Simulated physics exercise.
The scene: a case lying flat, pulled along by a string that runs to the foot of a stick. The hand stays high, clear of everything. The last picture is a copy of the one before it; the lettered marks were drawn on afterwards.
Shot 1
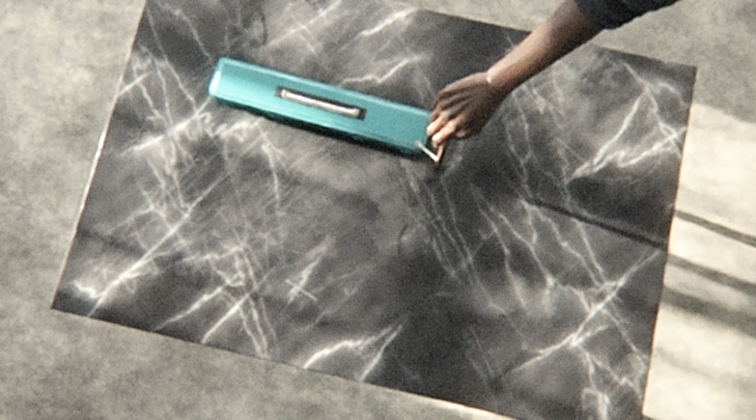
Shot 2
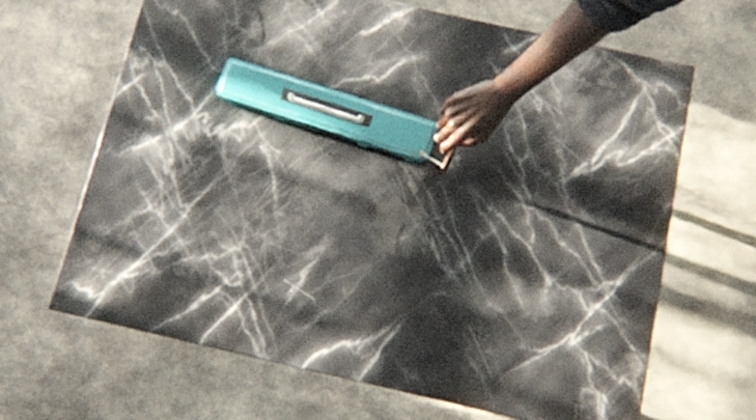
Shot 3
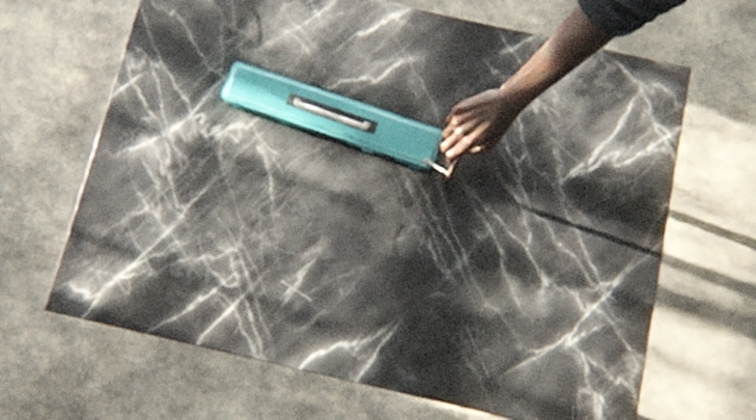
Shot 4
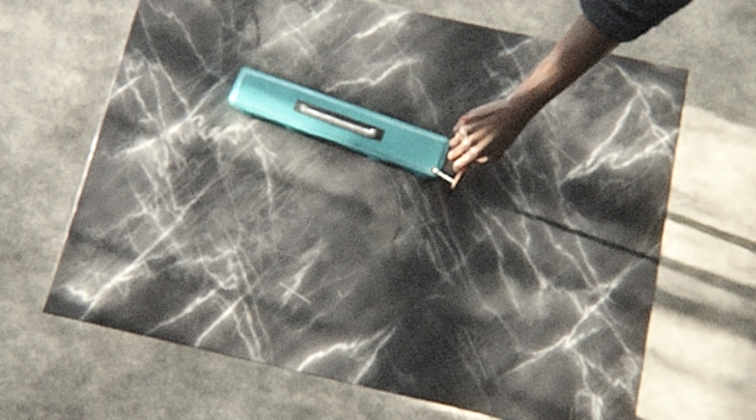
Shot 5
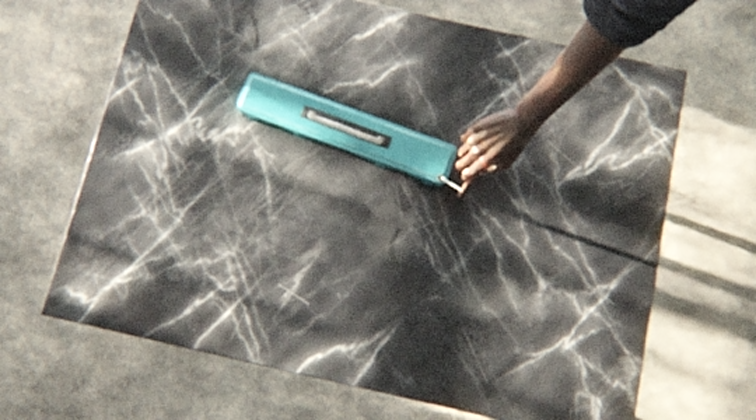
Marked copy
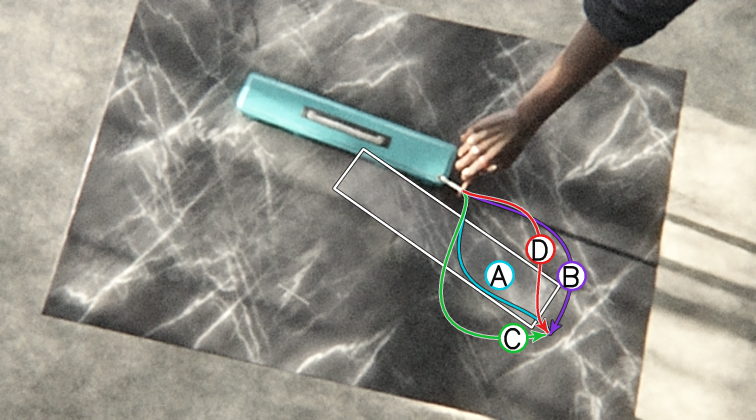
In this clip, a hand reaching in from the upper right grips the end of a flat turquoise case and draws it slowly a short way right and slightly downward across a dark, white-veined marble-patterned surface.
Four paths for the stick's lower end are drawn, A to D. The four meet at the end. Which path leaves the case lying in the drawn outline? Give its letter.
A is the one.
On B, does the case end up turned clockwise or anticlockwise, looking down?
On that path, clockwise.
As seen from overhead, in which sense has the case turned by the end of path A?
Clockwise.
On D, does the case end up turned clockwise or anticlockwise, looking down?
It turns clockwise.
On the marked copy, A from (463, 191) via (470, 279) to (549, 332); B from (463, 191) via (560, 240) to (550, 334); C from (463, 191) via (442, 302) to (545, 335); D from (463, 191) via (538, 234) to (548, 332); the outline at (446, 236).
Taking A. A third of the way, foot of the stick (459, 255), middle of the case (368, 156).
Two thirds of the way, foot of the stick (502, 301), middle of the case (407, 201).
When it is over, foot of the stick (550, 334), middle of the case (447, 237); it lies in the outline.
As for the rest, B leaves its middle at (473, 218); C leaves its middle at (437, 250); D leaves its middle at (463, 223).
